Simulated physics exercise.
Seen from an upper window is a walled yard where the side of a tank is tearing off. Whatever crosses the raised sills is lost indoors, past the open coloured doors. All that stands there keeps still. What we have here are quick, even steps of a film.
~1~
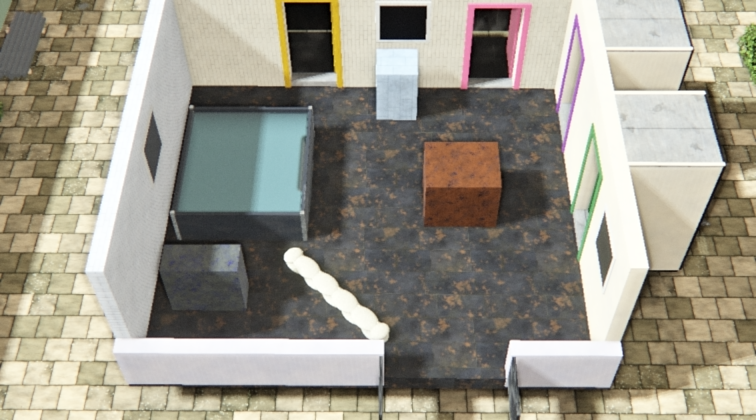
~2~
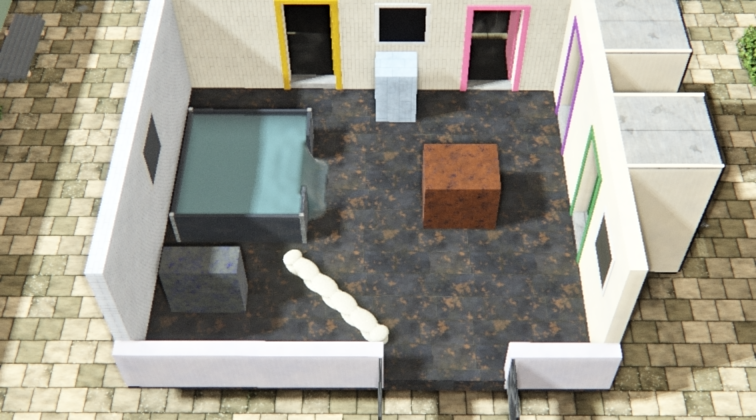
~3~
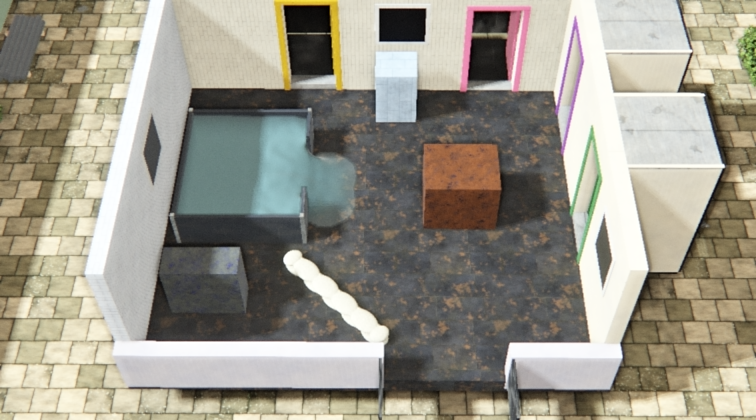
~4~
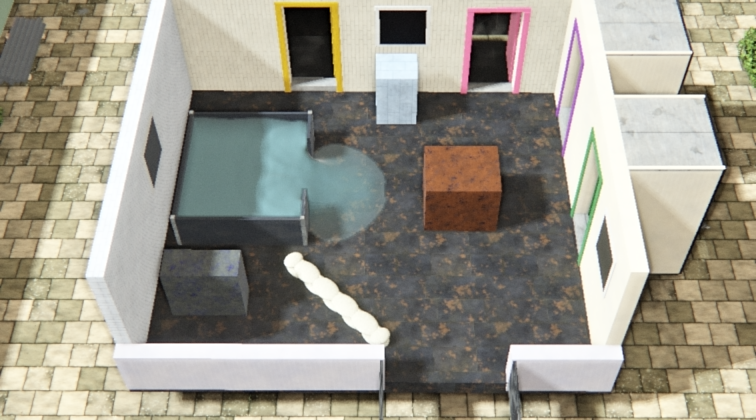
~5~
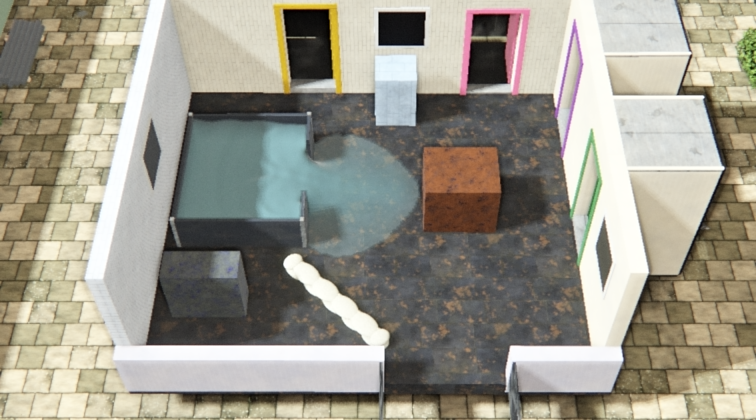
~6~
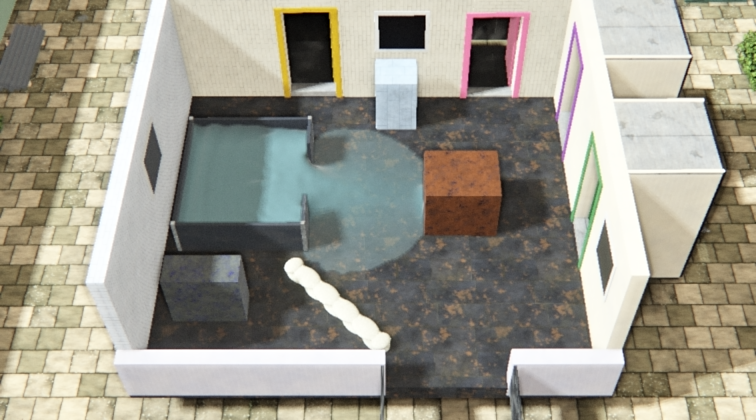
In the video, an open tank of water stands in a walled yard until its right side gives way, and water pours through the gap, spreading rightward across the dark floor in a widening pool that reaches a rust-brown block.
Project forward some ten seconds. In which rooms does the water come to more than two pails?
In order: Purple door: Within two buckets. Pink door: Exceeds two buckets. Yellow door: Within two buckets. Green door: Within two buckets.
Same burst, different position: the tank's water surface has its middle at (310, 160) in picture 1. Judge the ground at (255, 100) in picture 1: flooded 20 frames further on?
Result for the spot: Still unsoaked.
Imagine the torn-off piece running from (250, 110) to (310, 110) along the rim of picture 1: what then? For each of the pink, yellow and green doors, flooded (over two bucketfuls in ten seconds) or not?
I'd expect the pink one is safe, the yellow one breaks the limit and the green one is safe.
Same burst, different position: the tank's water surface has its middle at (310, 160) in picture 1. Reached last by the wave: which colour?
Answer: The yellow-painted one.
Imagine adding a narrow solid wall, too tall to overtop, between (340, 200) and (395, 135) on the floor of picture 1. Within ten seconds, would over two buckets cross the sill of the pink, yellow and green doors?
Result - pink door: Stays within the limit; yellow door: Overshoots; green door: Stays within the limit.
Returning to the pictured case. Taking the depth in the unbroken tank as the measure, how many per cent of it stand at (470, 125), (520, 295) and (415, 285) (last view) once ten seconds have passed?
Readings in sequence: 10, 10, 10 percent.
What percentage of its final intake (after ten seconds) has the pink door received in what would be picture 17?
I get 0 per cent.
A moment on, water covers 30 % of the floor; the purple door not reached, the pink door not reached, the yellow door not reached, the green door not reached.
Next, water covers 50 % of the floor; the purple door wet at the sill, nothing in, the pink door wet at the sill, nothing in, the yellow door not reached, the green door not reached.
Then, water covers 55 % of the floor; the purple door wet at the sill, nothing in, the pink door over two buckets in, the yellow door wet at the sill, nothing in, the green door wet at the sill, nothing in.
Later, water covers 65 % of the floor; the purple door wet at the sill, nothing in, the pink door far over two buckets in, the yellow door wet at the sill, nothing in, the green door wet at the sill, nothing in.
In the end, water covers 75 % of the floor; the purple door wet at the sill, nothing in, the pink door far over two buckets in, the yellow door wet at the sill, nothing in, the green door wet at the sill, nothing in.
